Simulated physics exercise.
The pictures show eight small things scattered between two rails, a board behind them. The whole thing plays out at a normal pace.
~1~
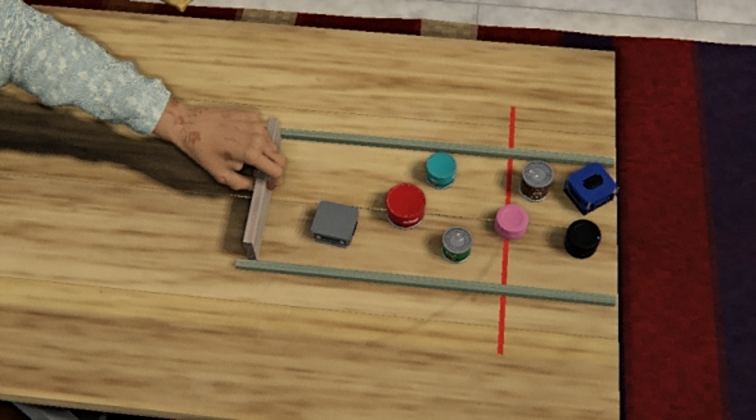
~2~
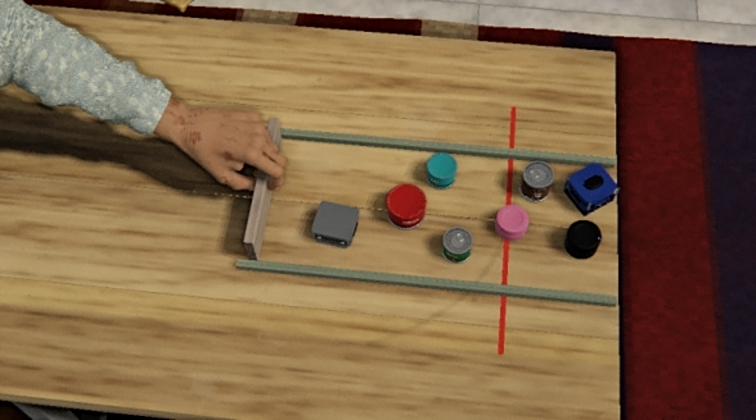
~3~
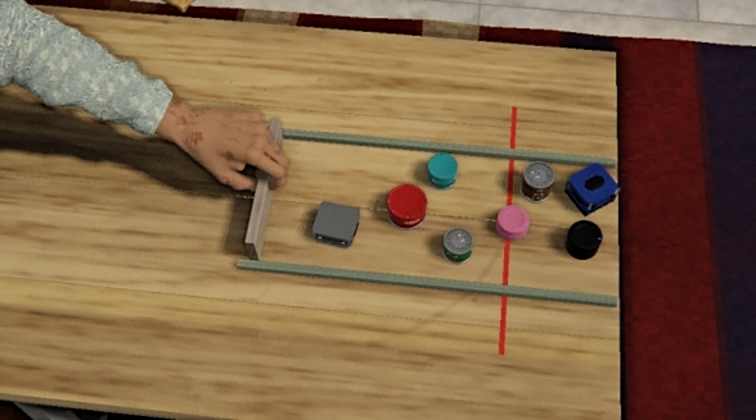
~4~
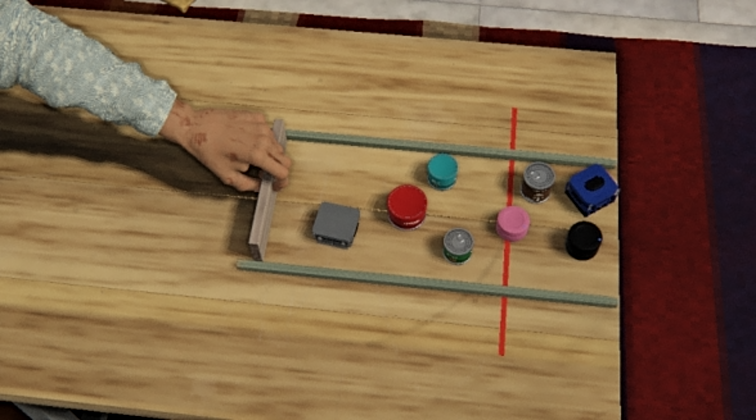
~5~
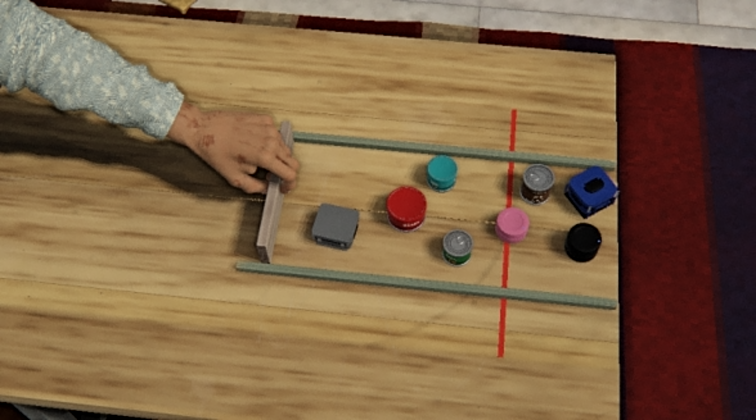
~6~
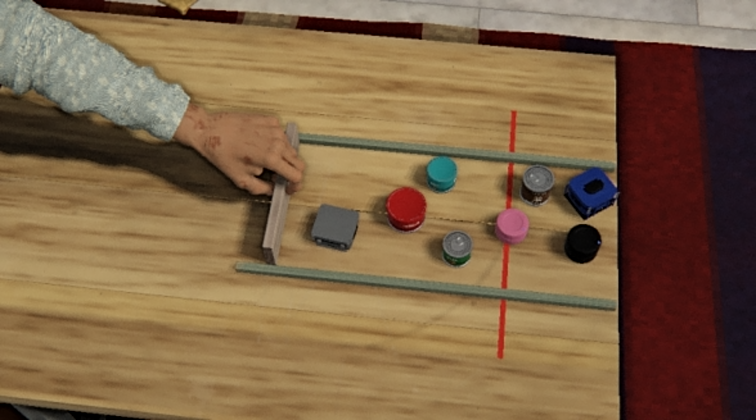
A hand held a board upright at the left end of two rails, then slid it slightly right toward the small, colourful lids, tins and cases scattered between them, which stayed almost still.
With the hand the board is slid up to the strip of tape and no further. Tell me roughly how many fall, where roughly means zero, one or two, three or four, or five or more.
Roughly, zero fall.
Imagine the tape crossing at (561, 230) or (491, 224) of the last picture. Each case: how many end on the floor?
Floor count: 2; 0.
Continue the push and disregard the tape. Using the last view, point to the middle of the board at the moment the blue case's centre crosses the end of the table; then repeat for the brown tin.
I'd put it close to (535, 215), and close to (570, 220) for the other one.
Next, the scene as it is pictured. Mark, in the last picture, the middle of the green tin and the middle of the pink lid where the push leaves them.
One ends up near (562, 260) and the other near (561, 229).
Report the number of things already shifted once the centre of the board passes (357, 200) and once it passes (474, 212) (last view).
Counts: 2 and 5.
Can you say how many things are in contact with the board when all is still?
3 in contact.
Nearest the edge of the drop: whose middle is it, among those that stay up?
It's the blue case that ends nearest.
Soon after, none off yet; blue case at rest near (591, 193); black lid at rest near (583, 244); brown tin at rest near (537, 186).
In the end, the number that fall off is zero.
